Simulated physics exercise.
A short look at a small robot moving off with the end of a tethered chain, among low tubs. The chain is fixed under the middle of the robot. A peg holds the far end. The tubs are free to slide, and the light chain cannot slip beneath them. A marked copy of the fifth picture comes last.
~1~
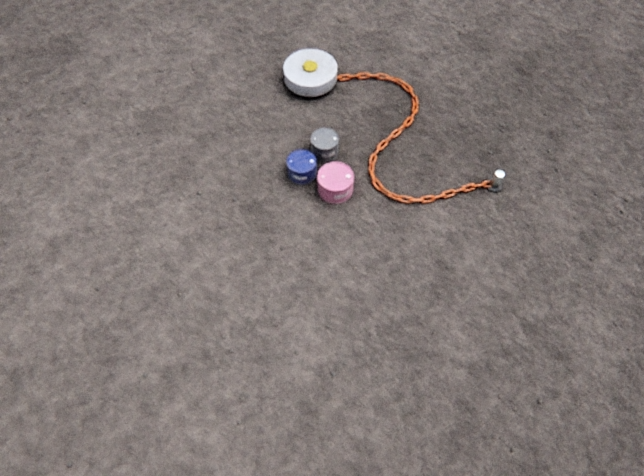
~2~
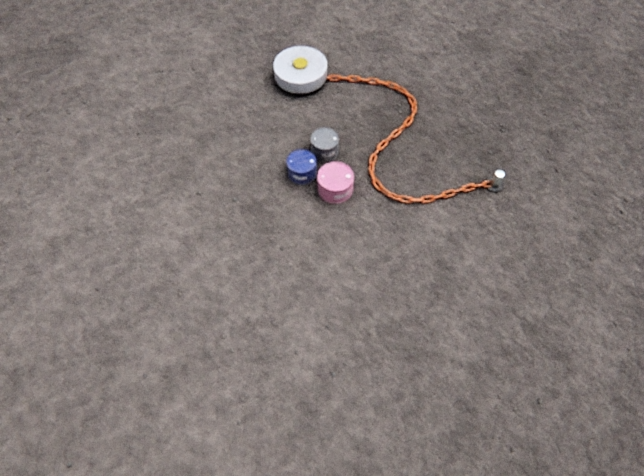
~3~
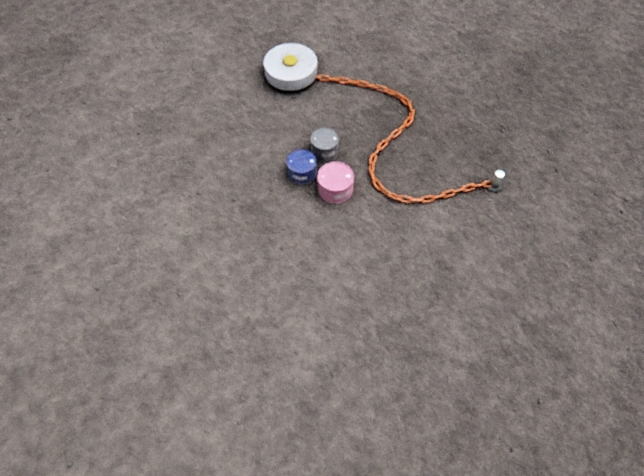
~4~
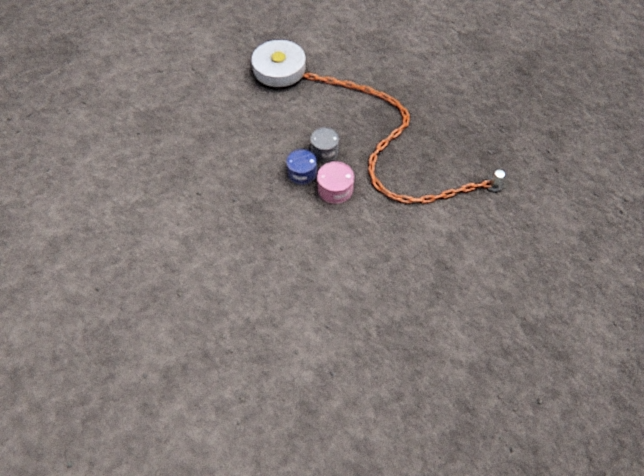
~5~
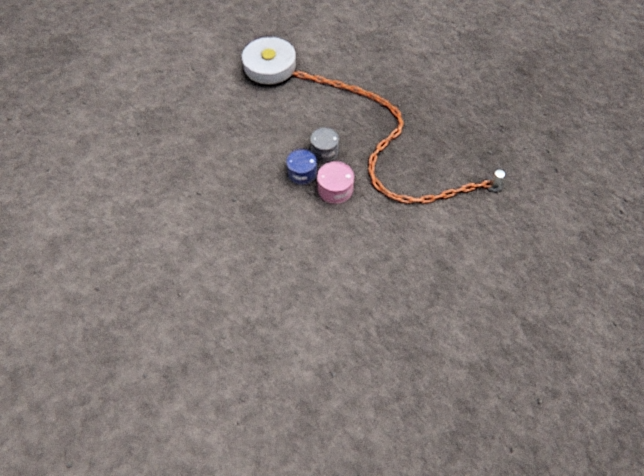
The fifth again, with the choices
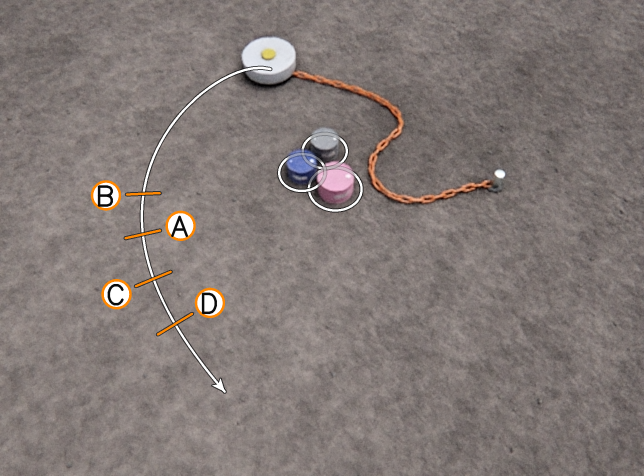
A white disc-shaped robot with a yellow top slides a short way to the left and slightly upward, drawing along the near end of an orange chain pegged at the right, while the pink, grey and blue tubs stay still.
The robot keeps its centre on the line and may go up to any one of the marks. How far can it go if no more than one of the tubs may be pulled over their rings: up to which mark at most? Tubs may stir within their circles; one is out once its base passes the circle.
C.
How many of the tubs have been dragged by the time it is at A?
The count is none.
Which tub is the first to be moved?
The grey one.
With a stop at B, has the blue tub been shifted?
No.
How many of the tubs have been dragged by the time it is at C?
By then, one.
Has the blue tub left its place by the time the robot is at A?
No.
On the marked copy, A at (143, 234); B at (143, 194); C at (154, 279); D at (175, 324); the route from (270, 69) via (144, 188) to (225, 392).
With C. Early on, robot (184, 101).
Further on, robot (140, 185).
At the end, robot (150, 274); grey tub (326, 153); one over the rings.
As for the rest, A is within the limit but short; B is within the limit but short; D has three over the rings.
